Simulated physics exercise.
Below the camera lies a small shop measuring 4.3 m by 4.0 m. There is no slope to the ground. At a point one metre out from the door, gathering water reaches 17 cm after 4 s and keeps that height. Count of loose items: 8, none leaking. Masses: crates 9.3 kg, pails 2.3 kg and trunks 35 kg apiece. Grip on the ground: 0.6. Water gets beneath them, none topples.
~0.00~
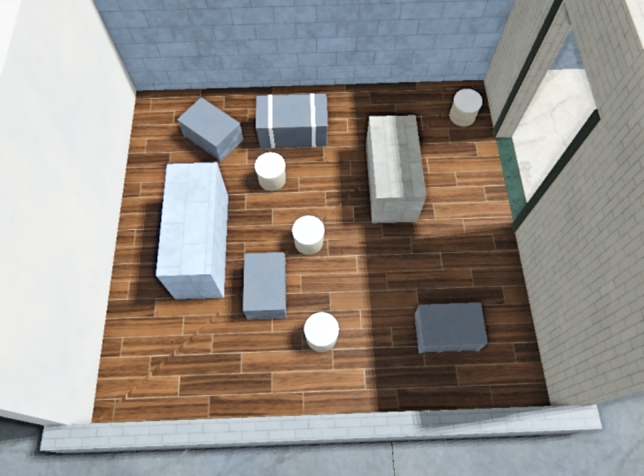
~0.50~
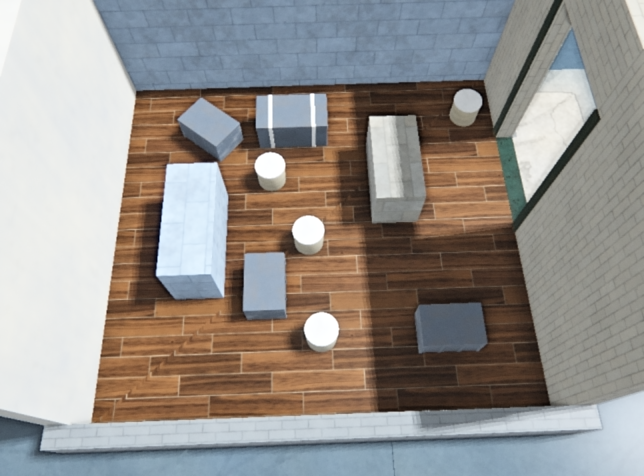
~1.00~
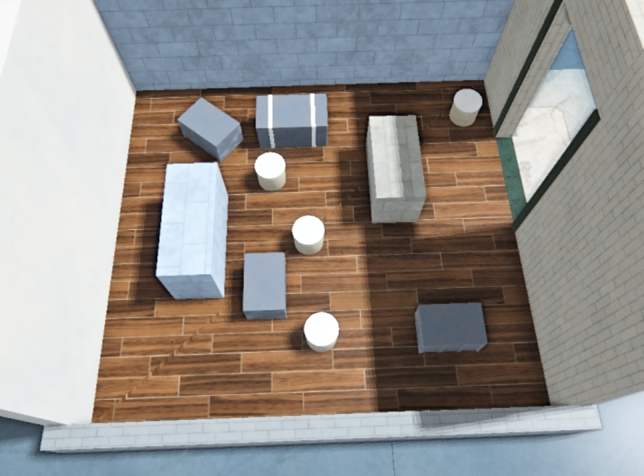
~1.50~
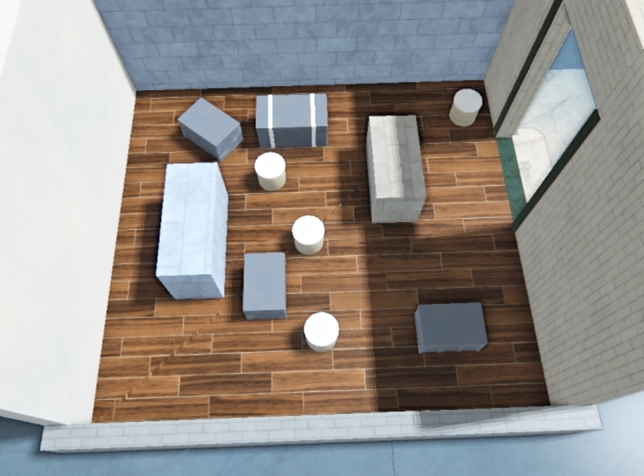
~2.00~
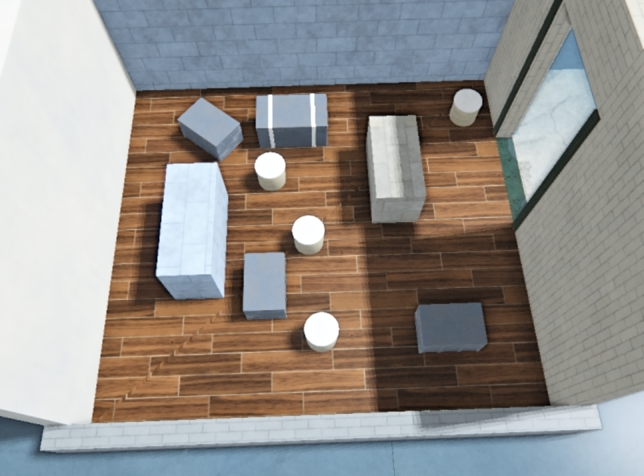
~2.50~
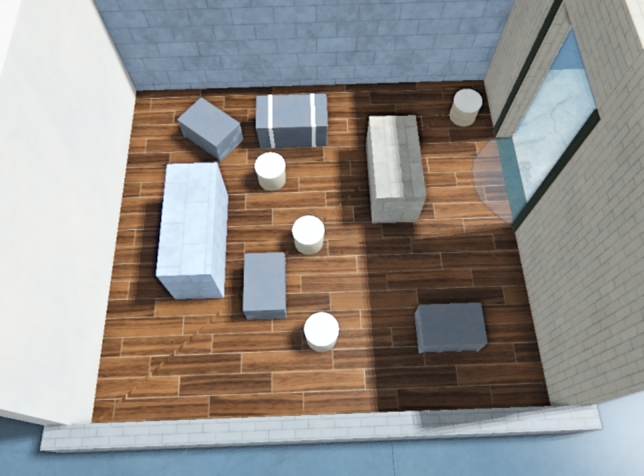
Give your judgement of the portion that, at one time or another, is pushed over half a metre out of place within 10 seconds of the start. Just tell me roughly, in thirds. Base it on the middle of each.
Roughly under a third.
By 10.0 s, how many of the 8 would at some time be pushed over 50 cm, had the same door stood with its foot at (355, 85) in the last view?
Count: 4.
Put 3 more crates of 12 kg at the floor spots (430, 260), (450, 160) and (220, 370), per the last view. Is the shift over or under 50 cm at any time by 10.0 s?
The three, in order: Larger, larger, smaller shift.
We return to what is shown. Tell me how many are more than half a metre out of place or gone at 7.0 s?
By that time the total stands at 1.
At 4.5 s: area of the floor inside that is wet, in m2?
I'd estimate close to 3.5 m2.
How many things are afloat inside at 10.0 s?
The number is 3.
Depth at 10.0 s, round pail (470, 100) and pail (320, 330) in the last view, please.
Around 6 cm and 5 cm.
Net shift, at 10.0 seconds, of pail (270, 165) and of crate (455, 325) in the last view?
0 cm, 60 cm.
After 3.5 s 0 of 8 are over 50 cm from their spots; 0 afloat.
After 4.5 s 0 of 8 are over 50 cm from their spots; 0 afloat.
After 7.0 s 1 of 8 are over 50 cm from their spots; 1 afloat.
After 10.0 s 2 of 8 are over 50 cm from their spots, and 2 have been at some point; 3 afloat.
